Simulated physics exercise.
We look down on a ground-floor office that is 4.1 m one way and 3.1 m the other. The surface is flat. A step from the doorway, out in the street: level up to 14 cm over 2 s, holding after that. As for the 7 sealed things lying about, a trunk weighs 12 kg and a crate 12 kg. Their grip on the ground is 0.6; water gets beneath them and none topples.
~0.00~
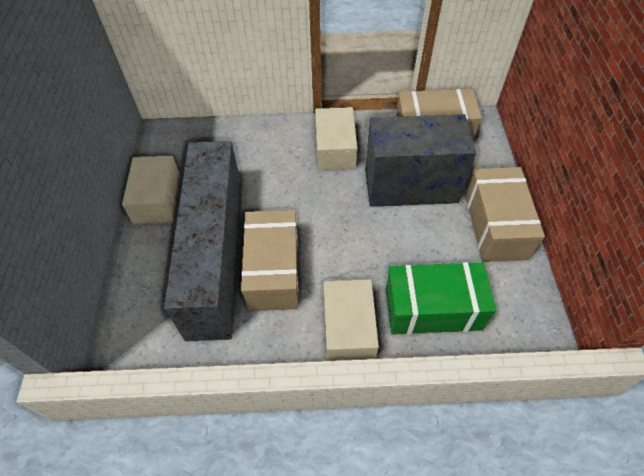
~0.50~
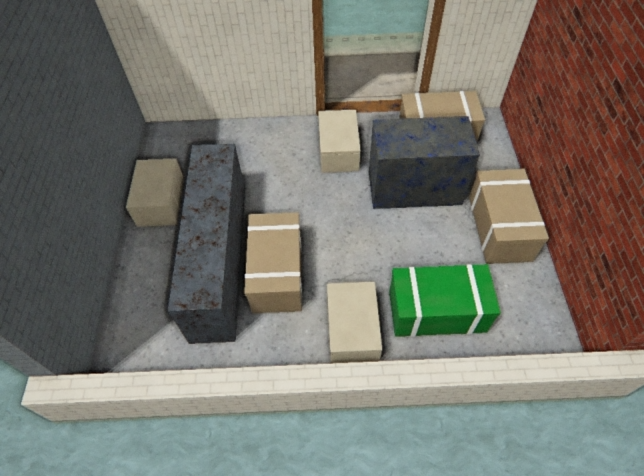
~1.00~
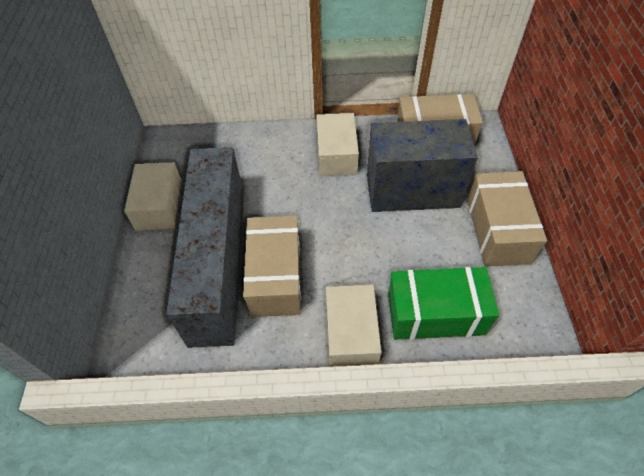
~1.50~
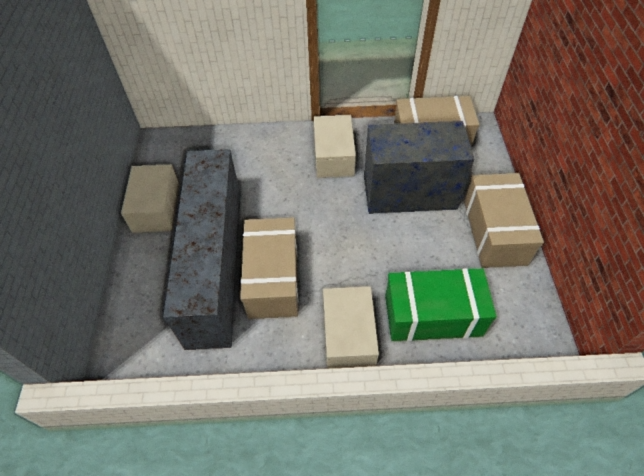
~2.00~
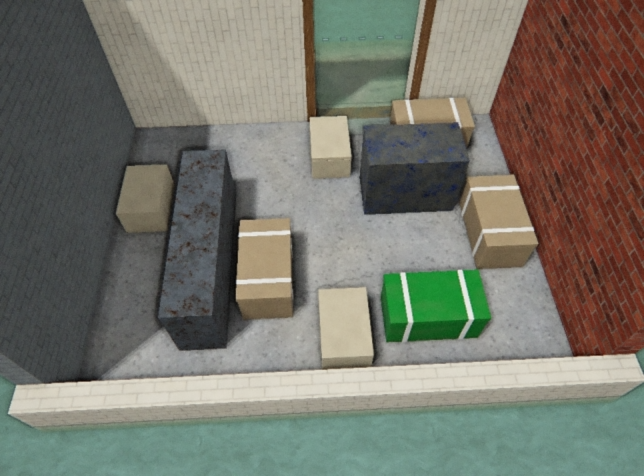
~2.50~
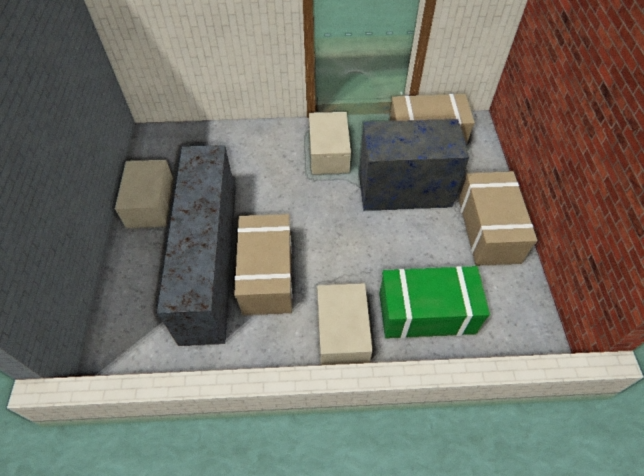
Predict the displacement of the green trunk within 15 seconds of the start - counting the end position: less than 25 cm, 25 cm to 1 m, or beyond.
It's set to drift part of a metre.
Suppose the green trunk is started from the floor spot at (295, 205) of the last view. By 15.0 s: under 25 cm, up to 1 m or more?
I'd say it goes a long distance.
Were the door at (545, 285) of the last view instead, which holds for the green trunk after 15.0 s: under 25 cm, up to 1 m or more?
Then the green trunk is swept a long way.
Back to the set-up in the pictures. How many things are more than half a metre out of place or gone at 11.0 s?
The answer is 6.
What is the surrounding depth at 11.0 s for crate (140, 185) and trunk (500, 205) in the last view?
Depth approx. 5 cm / 7 cm.
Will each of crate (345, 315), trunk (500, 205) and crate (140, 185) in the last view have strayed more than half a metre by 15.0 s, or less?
Result, in order: Higher / higher / lower.
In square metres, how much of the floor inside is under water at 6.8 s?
10.0 m2.
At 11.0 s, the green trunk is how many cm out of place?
Close to 80 cm.
After 3.5 s the green trunk is near (435, 292), 0.0 m from its start, aground; 0 afloat.
After 6.8 s the green trunk is near (435, 292), 0.0 m from its start, aground; 2 afloat.
After 11.0 s the green trunk is near (438, 215), 0.8 m from its start, afloat; 7 afloat.
After 15.0 s the green trunk is near (415, 219), 0.7 m from its start, afloat; 7 afloat.
